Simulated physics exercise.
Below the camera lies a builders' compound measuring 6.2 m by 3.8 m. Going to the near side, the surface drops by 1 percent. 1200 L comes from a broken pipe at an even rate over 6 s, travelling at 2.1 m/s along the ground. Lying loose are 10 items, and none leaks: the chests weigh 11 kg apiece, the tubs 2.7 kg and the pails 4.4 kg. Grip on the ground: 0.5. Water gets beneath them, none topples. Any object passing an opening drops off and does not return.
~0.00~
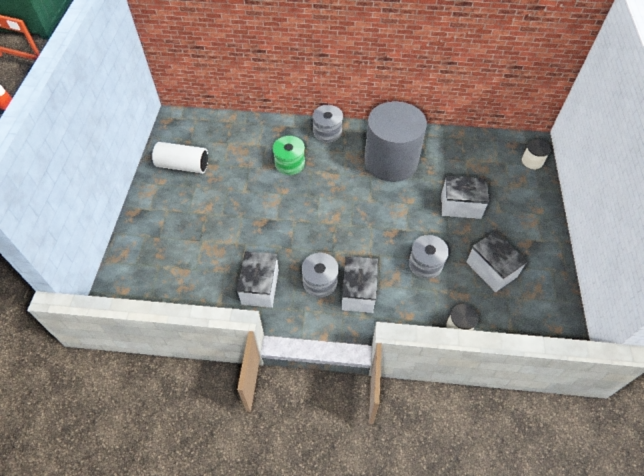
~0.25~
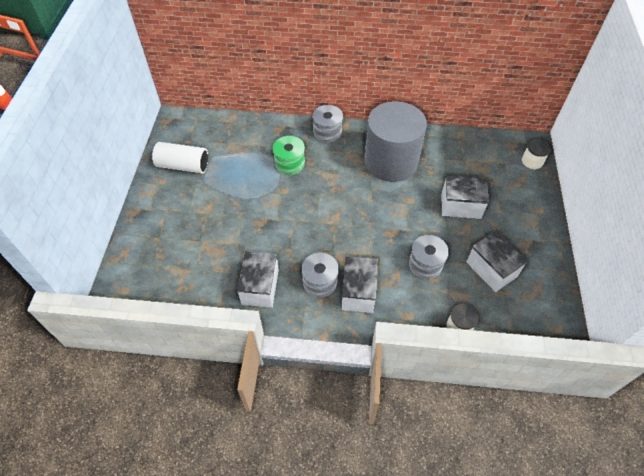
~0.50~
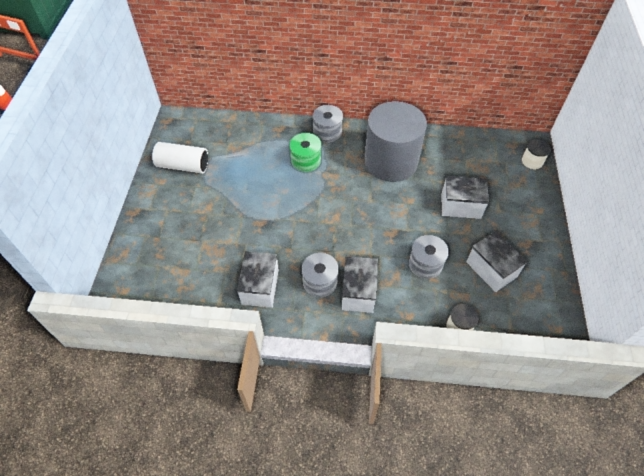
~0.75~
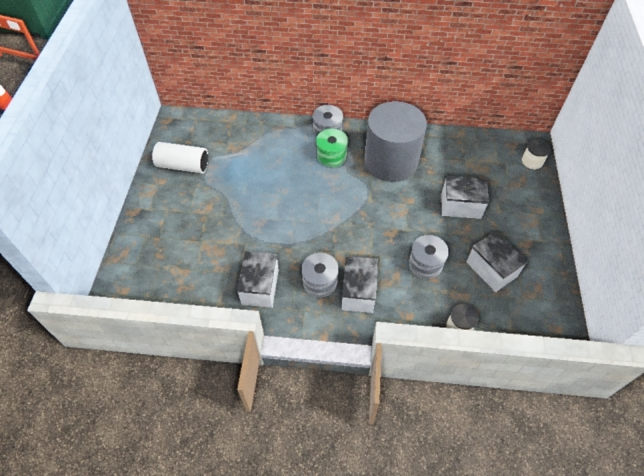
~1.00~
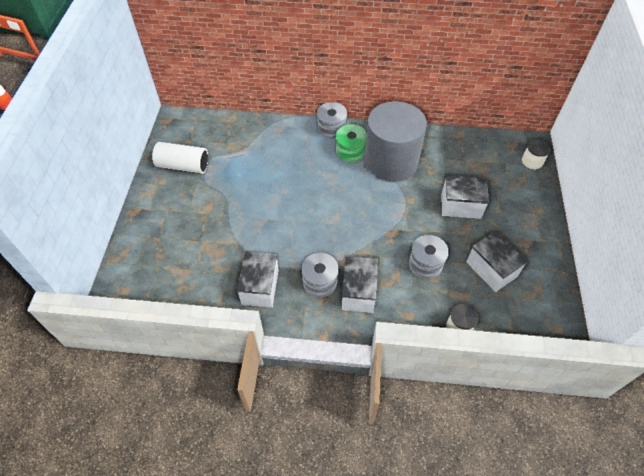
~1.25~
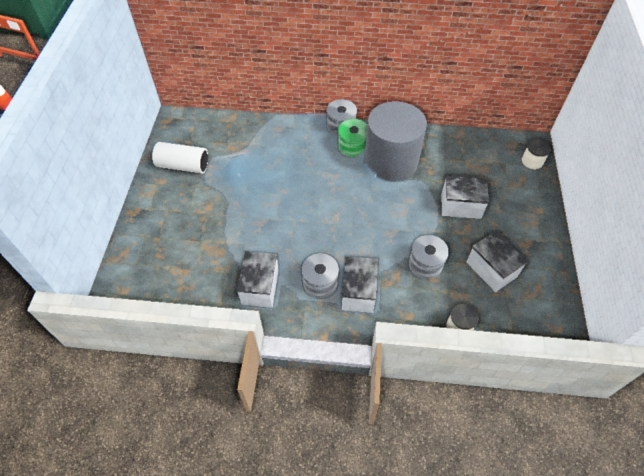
Green tub sliding right across a walled yard as water spreads from a white pipe, then nudging a grey tub beside it.
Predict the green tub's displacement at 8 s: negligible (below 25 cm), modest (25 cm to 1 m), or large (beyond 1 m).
It is modest.
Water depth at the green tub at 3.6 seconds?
Roughly 12 cm deep.
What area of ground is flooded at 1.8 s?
About 9.5 m2 is covered.
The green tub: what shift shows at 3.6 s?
It has shifted about 100 cm.
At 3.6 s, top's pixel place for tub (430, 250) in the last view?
Position: About (566, 332).
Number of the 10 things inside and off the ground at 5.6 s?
I count 7.
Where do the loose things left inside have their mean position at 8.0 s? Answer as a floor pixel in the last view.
(422, 215).
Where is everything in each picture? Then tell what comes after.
The green tub at (289, 147) rests on the ground; 0.0 m2 under water; 0 of 10 have shifted, in the first frame.
The green tub at (289, 147), on the bottom; 0.7 m2 under water; 0 of 10 have shifted, in the second frame.
The green tub at (305, 144), on the bottom, 24 cm from its start; 1.7 m2 under water; 1 of 10 have shifted, in the third frame.
The green tub at (332, 140), on the bottom, 64 cm from its start; 3.2 m2 under water; 1 of 10 have shifted, in the fourth frame.
The green tub at (352, 135), on the bottom, 94 cm from its start; 5.2 m2 under water; 2 of 10 have shifted, in the fifth frame.
The green tub at (354, 130), afloat, 100 cm from its start; water covers 6.8 m2; 2 of 10 have shifted, in the sixth frame.
After 1.8 s the green tub is near (354, 128), 1.0 m from its start, afloat; 0 of 10 are out; 2 afloat.
After 3.6 s the green tub is near (355, 126), 1.0 m from its start, afloat; 1 of 10 are out; 4 afloat.
After 5.6 s the green tub is near (355, 124), 1.0 m from its start, afloat; 1 of 10 are out; 7 afloat.
After 8.0 s the green tub is near (332, 148), 0.6 m from its start, afloat; 1 of 10 are out; 8 afloat.
